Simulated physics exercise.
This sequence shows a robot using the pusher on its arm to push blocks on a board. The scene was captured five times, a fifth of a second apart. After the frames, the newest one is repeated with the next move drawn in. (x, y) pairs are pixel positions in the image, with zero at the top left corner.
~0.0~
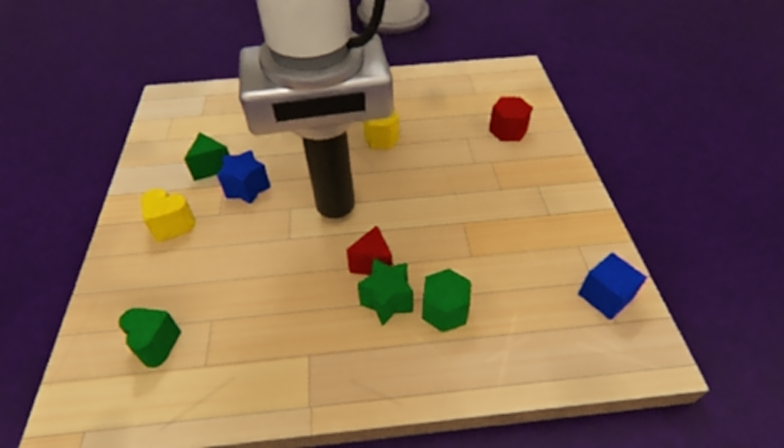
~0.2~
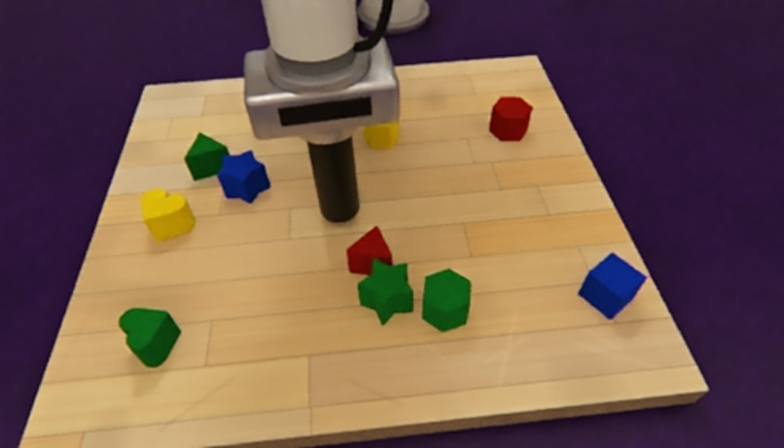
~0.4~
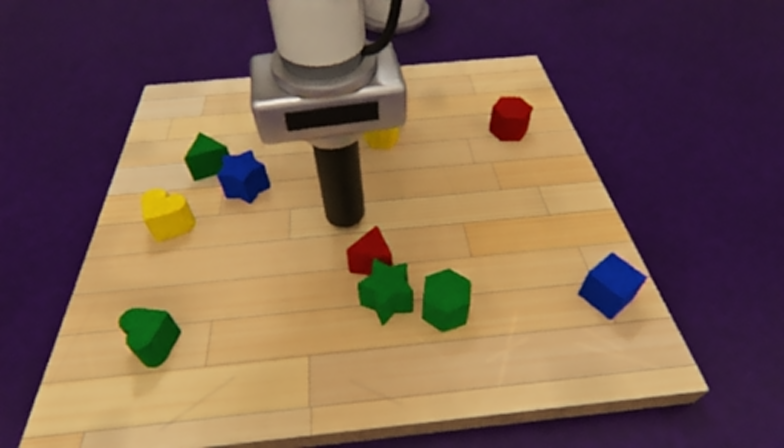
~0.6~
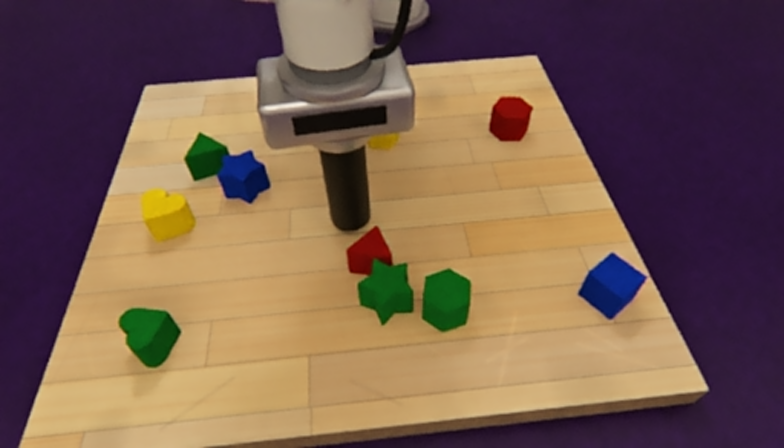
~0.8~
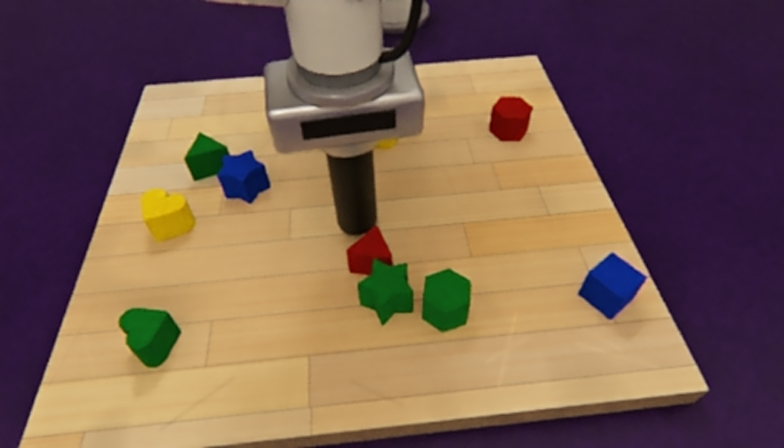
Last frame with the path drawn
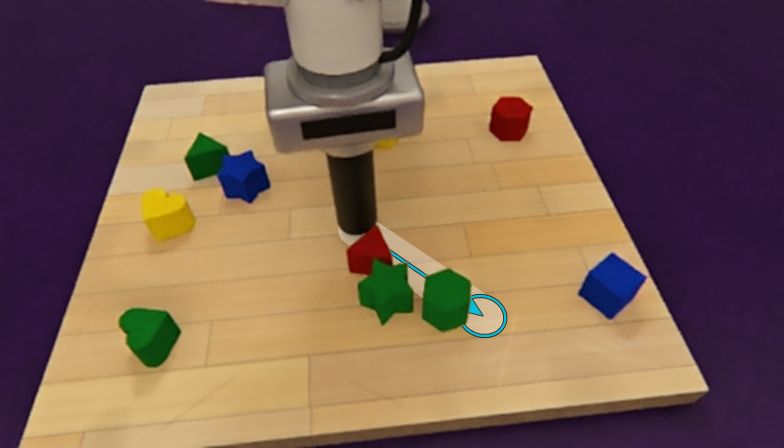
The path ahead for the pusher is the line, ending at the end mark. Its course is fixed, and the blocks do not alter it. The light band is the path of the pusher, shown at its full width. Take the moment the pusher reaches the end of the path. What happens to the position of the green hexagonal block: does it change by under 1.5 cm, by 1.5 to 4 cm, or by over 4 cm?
The block winds up beyond 4 cm from where it is now.
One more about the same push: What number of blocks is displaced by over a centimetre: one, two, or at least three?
Displaced: Three or more.
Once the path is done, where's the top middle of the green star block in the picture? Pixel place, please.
The middle of its upper face will lie at (382, 301).
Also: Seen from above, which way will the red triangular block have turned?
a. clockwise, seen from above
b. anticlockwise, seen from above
a - clockwise, seen from above.
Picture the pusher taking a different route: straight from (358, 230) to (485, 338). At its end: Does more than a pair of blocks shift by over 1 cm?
Answer: Yes.
The drawn path runs from (358, 230) to (482, 315).
What follows on the original path. One third of the way, pusher at (397, 247); red triangular block at (384, 262), turned 75° clockwise; green star block at (382, 298), turned 30° anticlockwise.
Two thirds of the way, pusher at (439, 275); red triangular block at (385, 266), turned 85° clockwise; green star block at (382, 301), turned 25° anticlockwise; green hexagonal block at (457, 301).
At the end, pusher at (484, 306); red triangular block at (385, 266), turned 85° clockwise; green star block at (382, 301), turned 25° anticlockwise; green hexagonal block at (486, 341), turned 55° clockwise.
